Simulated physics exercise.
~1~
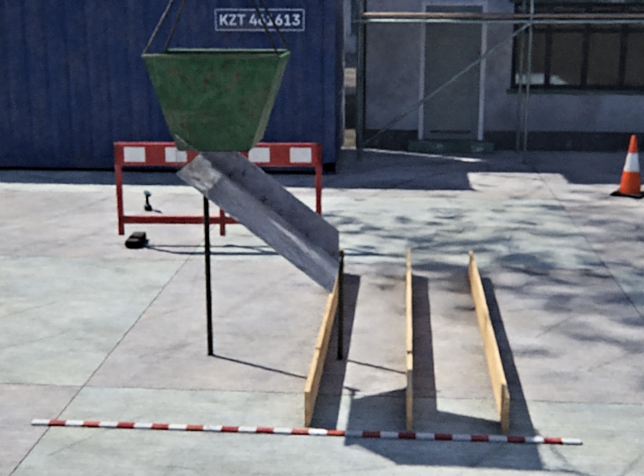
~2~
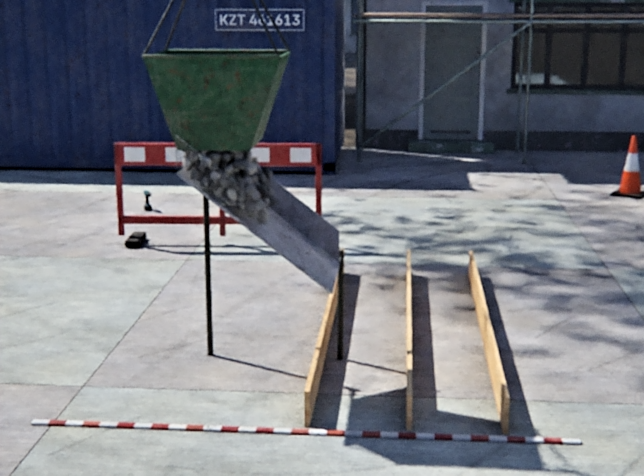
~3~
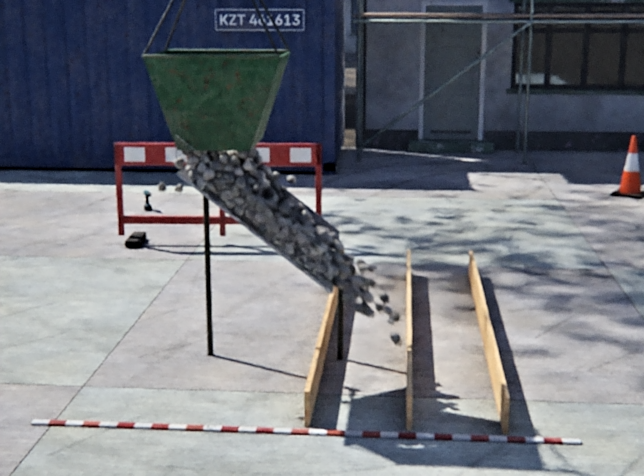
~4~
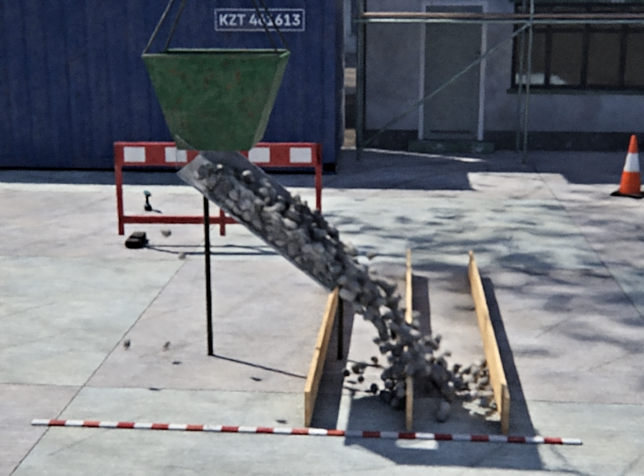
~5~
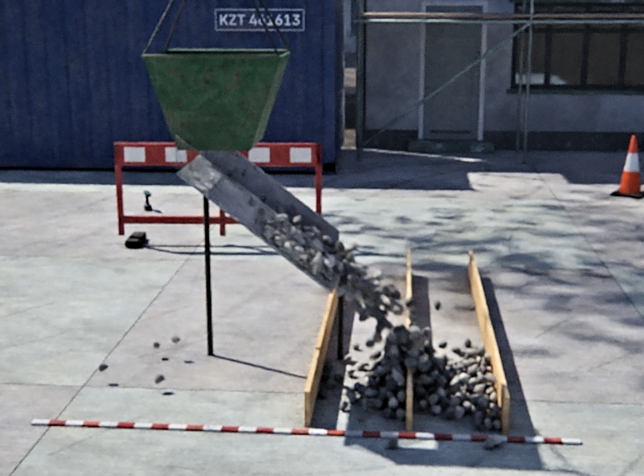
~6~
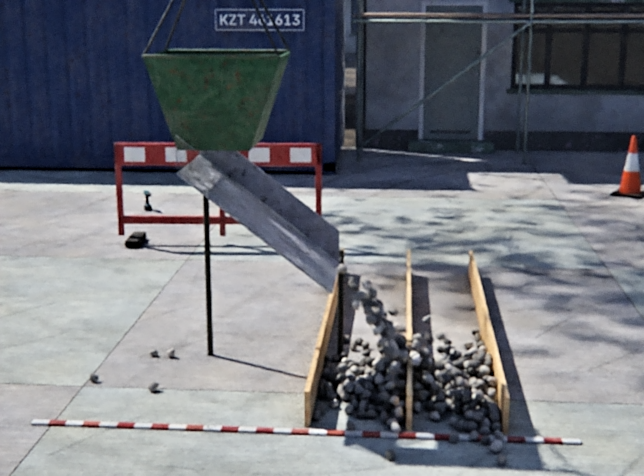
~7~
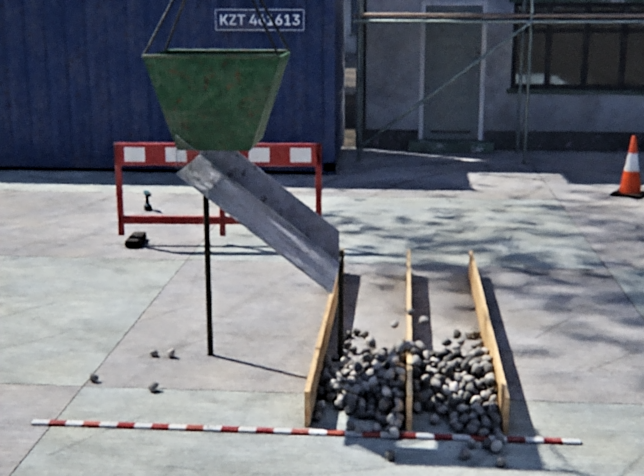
Grey stones pour from a green hopper down a sloping chute and fill two board-sided bays.
